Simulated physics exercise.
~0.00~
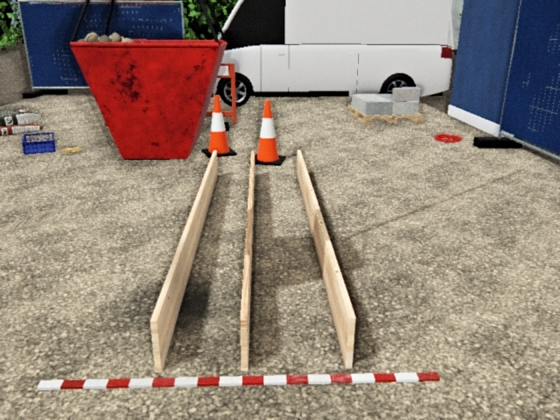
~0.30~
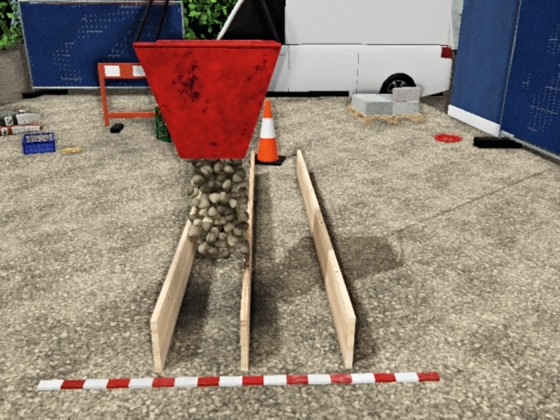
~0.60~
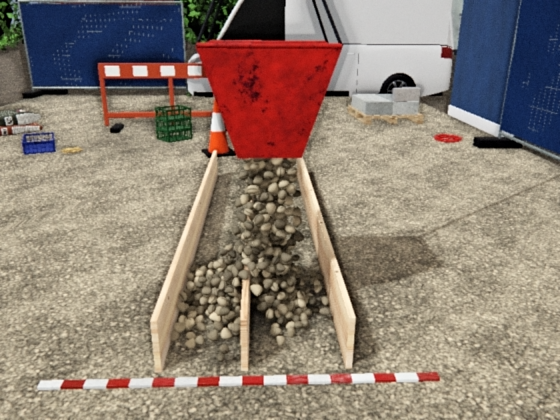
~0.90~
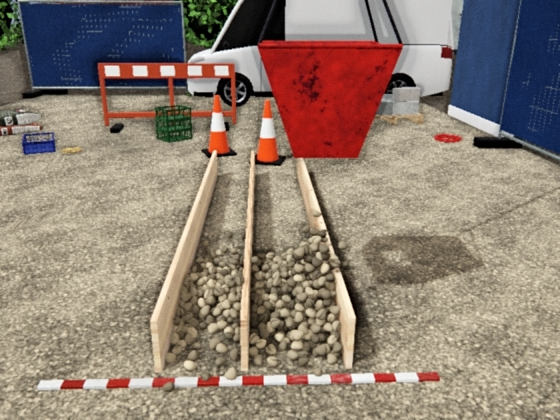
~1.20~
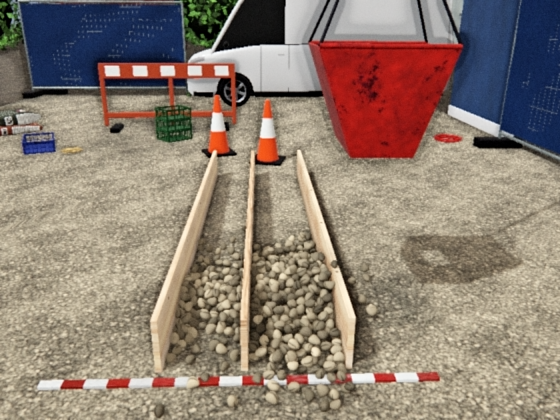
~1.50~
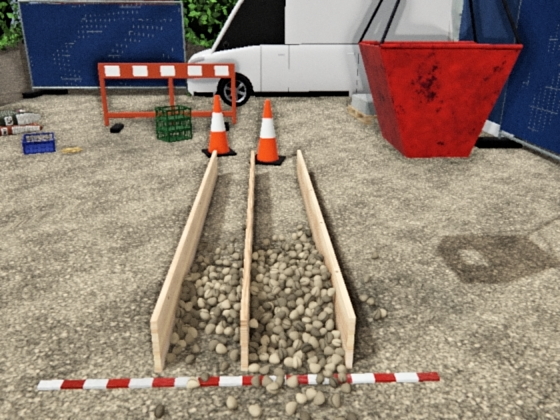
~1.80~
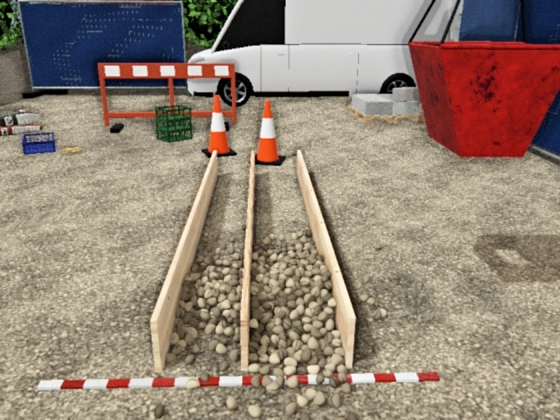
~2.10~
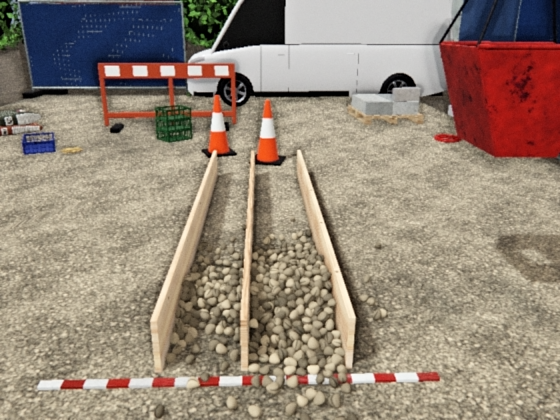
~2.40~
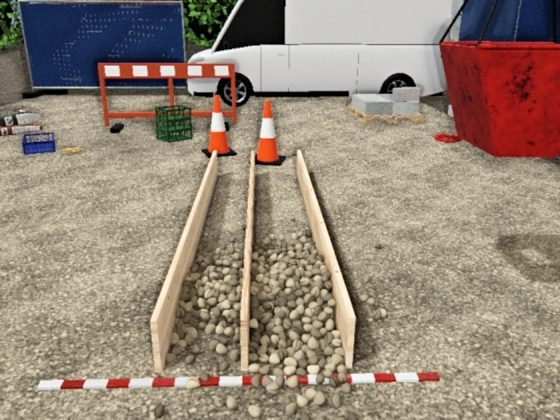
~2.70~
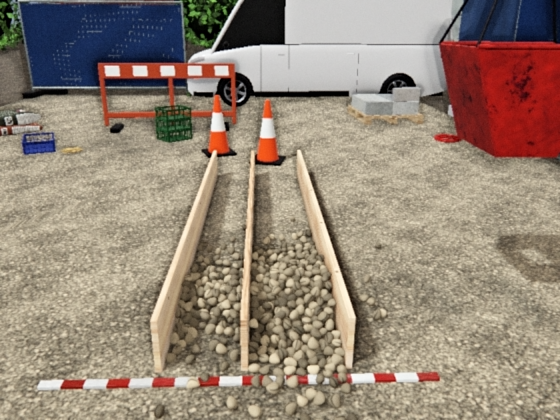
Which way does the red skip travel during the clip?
The red skip travels to the right, passing over the wooden boards and stopping near the right side of the view.
